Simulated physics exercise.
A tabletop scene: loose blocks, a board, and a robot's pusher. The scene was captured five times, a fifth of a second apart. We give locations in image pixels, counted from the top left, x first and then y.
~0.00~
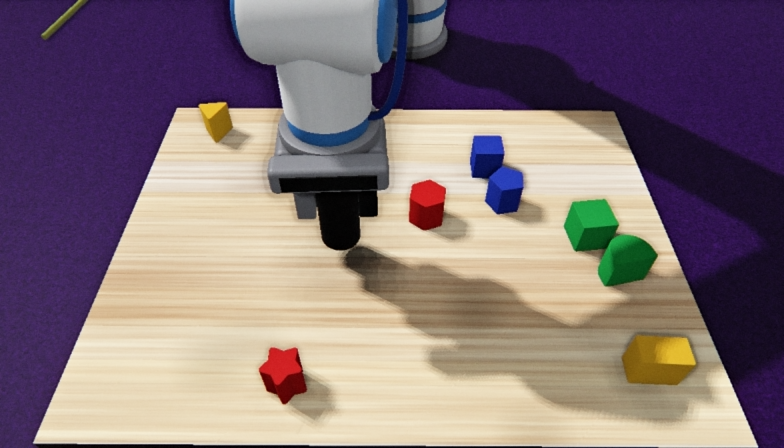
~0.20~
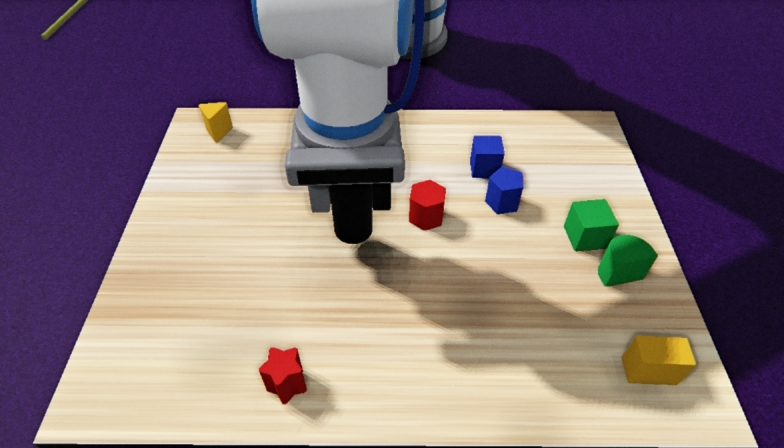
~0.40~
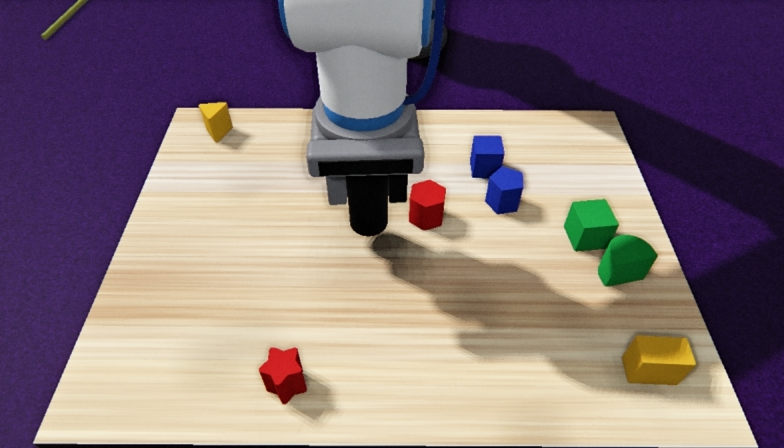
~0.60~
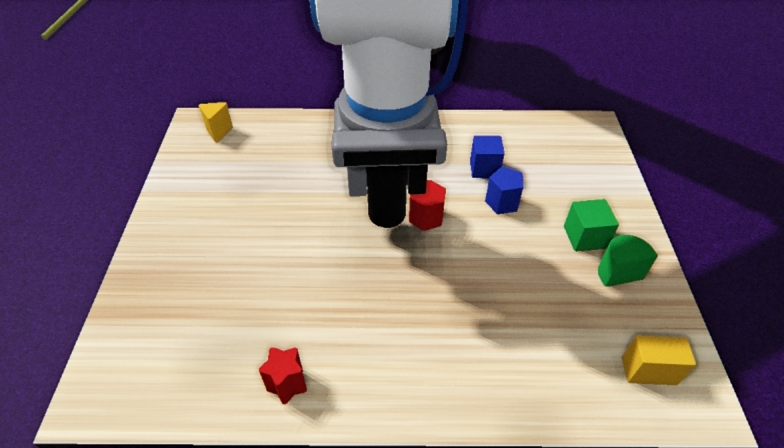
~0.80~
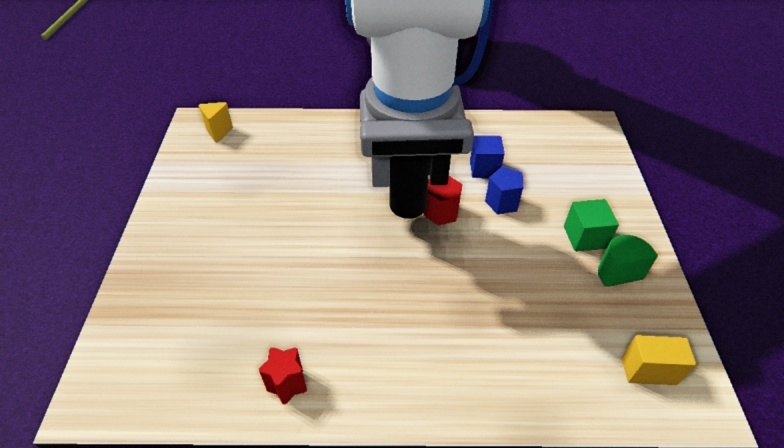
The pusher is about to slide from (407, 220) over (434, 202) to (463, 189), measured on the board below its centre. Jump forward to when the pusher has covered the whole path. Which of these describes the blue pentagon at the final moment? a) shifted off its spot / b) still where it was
a (shifted off its spot)
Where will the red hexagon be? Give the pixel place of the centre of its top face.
Answer: (501, 172).
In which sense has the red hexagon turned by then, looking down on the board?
It spins with the clock.
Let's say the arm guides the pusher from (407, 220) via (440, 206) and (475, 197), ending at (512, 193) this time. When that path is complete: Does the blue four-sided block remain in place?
Yes, it checks out.
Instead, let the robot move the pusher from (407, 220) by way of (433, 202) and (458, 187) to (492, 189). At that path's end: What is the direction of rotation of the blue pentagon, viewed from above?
Answer: Against the clock.
What follows on the original path. Halfway along, pusher at (436, 187); red hexagon at (472, 179), turned 45° clockwise.
At the end, pusher at (465, 174); red hexagon at (501, 172), turned 75° clockwise; blue four-sided block in place; blue pentagon at (536, 181), turned 15° clockwise.
